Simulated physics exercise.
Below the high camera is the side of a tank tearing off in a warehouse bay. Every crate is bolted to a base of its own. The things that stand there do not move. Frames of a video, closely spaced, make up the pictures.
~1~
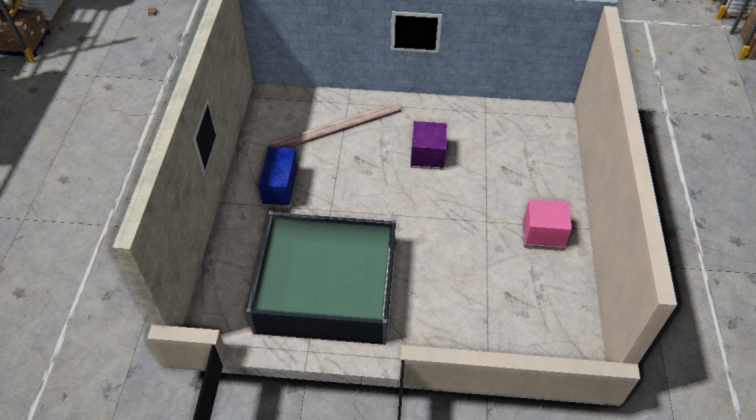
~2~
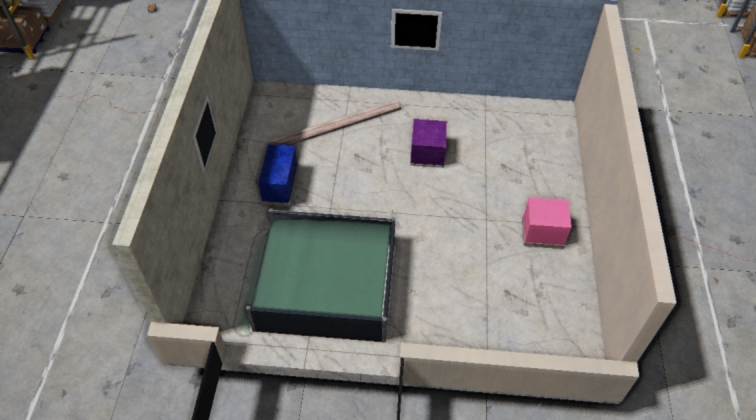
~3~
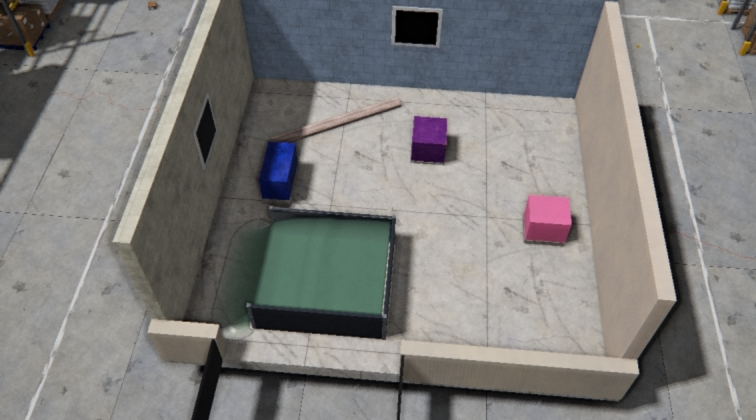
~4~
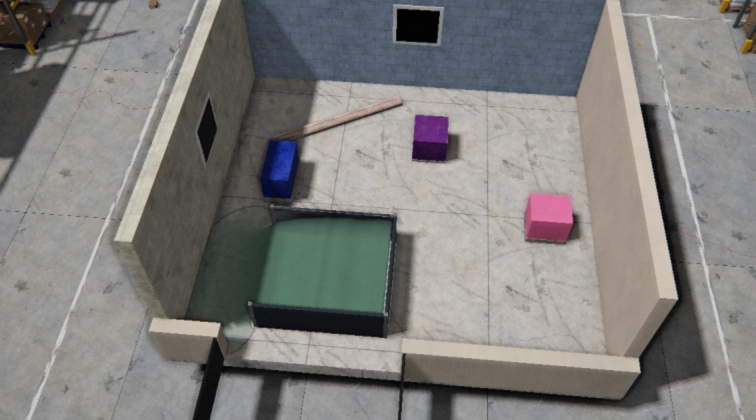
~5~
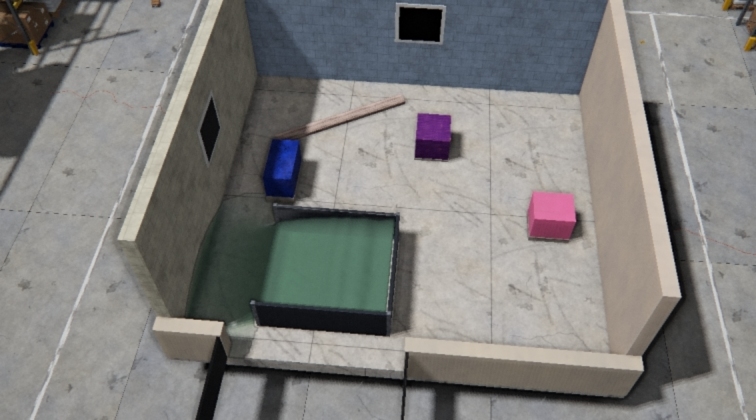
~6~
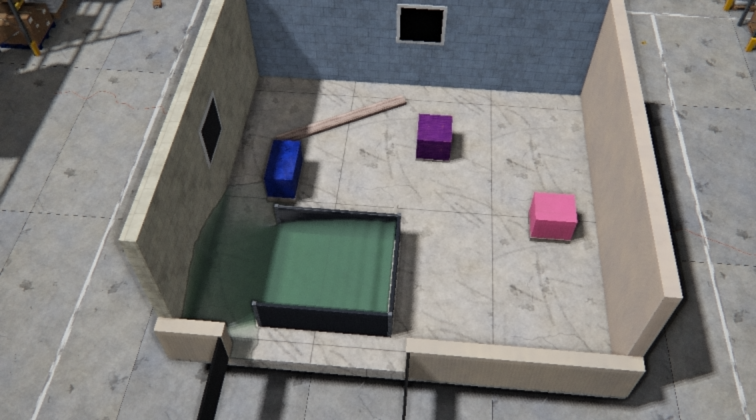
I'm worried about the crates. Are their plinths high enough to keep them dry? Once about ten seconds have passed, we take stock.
At the end, the purple crate is caught by the water, the pink crate is safe from the water, the blue crate is caught by the water.
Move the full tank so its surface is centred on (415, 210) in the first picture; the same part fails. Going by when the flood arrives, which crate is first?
The blue one comes first.
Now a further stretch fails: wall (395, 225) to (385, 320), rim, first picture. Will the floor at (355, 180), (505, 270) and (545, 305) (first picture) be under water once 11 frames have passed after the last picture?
One after the other: Dry, covered, awash.
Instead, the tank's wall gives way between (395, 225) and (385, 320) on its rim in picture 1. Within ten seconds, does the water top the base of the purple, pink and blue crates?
Then the purple crate gets flooded, the pink crate gets flooded and the blue crate is untouched.
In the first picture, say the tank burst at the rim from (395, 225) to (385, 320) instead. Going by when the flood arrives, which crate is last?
That is the blue-painted one.
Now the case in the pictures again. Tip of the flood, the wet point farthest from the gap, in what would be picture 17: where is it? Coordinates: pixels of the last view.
Around (259, 79).
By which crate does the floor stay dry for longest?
It is the crate marked pink.
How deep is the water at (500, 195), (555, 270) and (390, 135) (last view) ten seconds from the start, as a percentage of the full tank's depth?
First spot 6 %, second 4 %, third 6 %.
A moment on, water covers 15 % of the floor; the purple crate not reached, the pink crate not reached, the blue crate water round its plinth.
Next, water covers 25 % of the floor; the purple crate not reached, the pink crate not reached, the blue crate water round its plinth.
Then, water covers 40 % of the floor; the purple crate water round its plinth, the pink crate not reached, the blue crate water round its plinth.
Later, water covers 60 % of the floor; the purple crate water round its plinth, the pink crate water round its plinth, the blue crate water round its plinth.
In the end, water covers 85 % of the floor; the purple crate was topped, the pink crate stayed above the water, the blue crate was topped.
